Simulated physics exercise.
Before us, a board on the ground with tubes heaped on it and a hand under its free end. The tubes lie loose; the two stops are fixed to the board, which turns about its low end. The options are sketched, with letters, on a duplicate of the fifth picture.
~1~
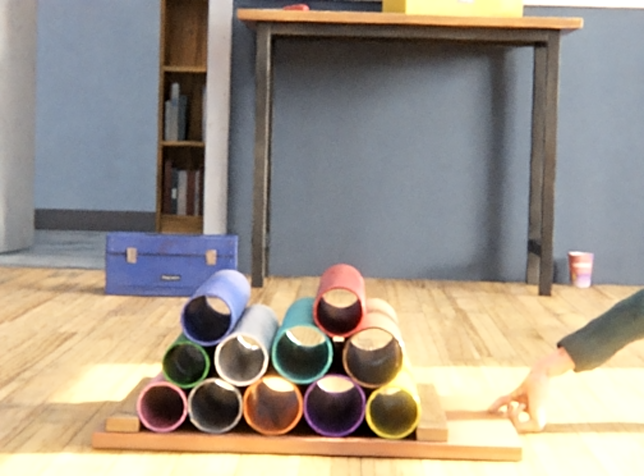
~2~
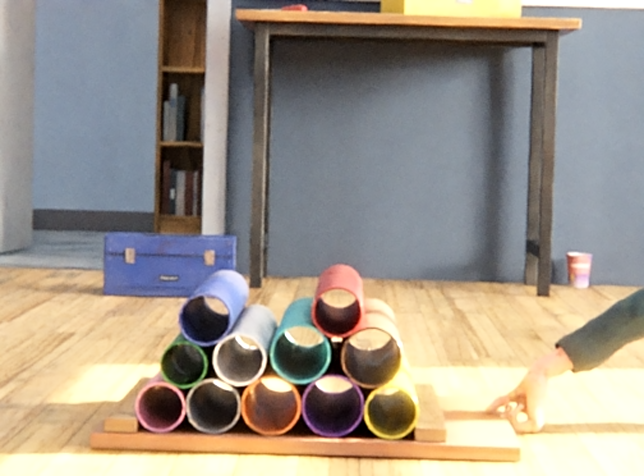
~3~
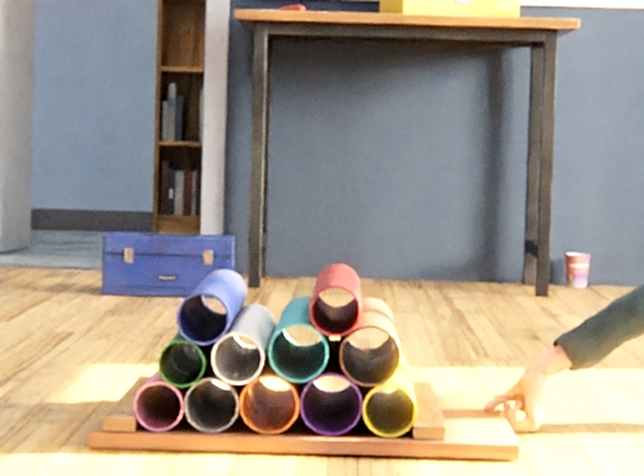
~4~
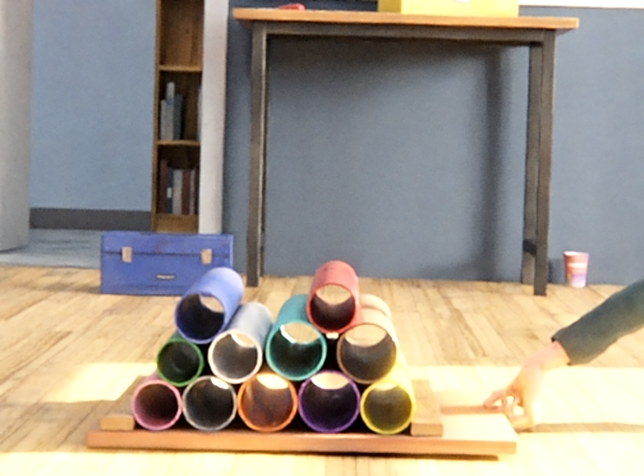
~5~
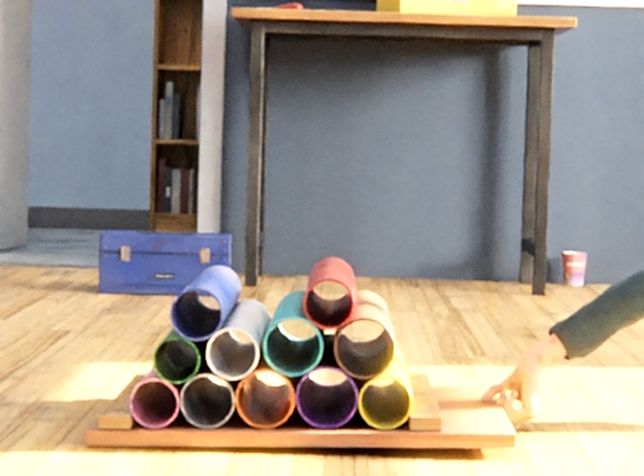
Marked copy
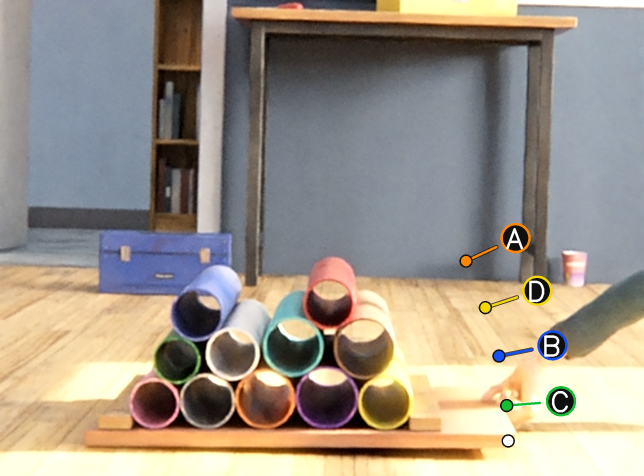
A hand stayed at the right end of a wooden board on the floor, barely moving, while the colourful tubes piled on the board kept their places, with only a very slight shift in view.
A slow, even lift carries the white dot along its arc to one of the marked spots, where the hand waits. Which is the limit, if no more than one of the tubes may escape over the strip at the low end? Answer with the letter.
At most to D.
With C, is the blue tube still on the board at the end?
Yes, with C.
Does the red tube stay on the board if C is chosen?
Yes, with C.
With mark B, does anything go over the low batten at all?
At B: No.
On the copy, A at (466, 261); B at (499, 356); C at (506, 405); D at (485, 307); the white dot at (508, 441).
On D. First, board at 14°.
Then, board at 20°.
Finally, board at 20°, none over the low batten.
By contrast, A five over the low batten; B none over the low batten; C none over the low batten.
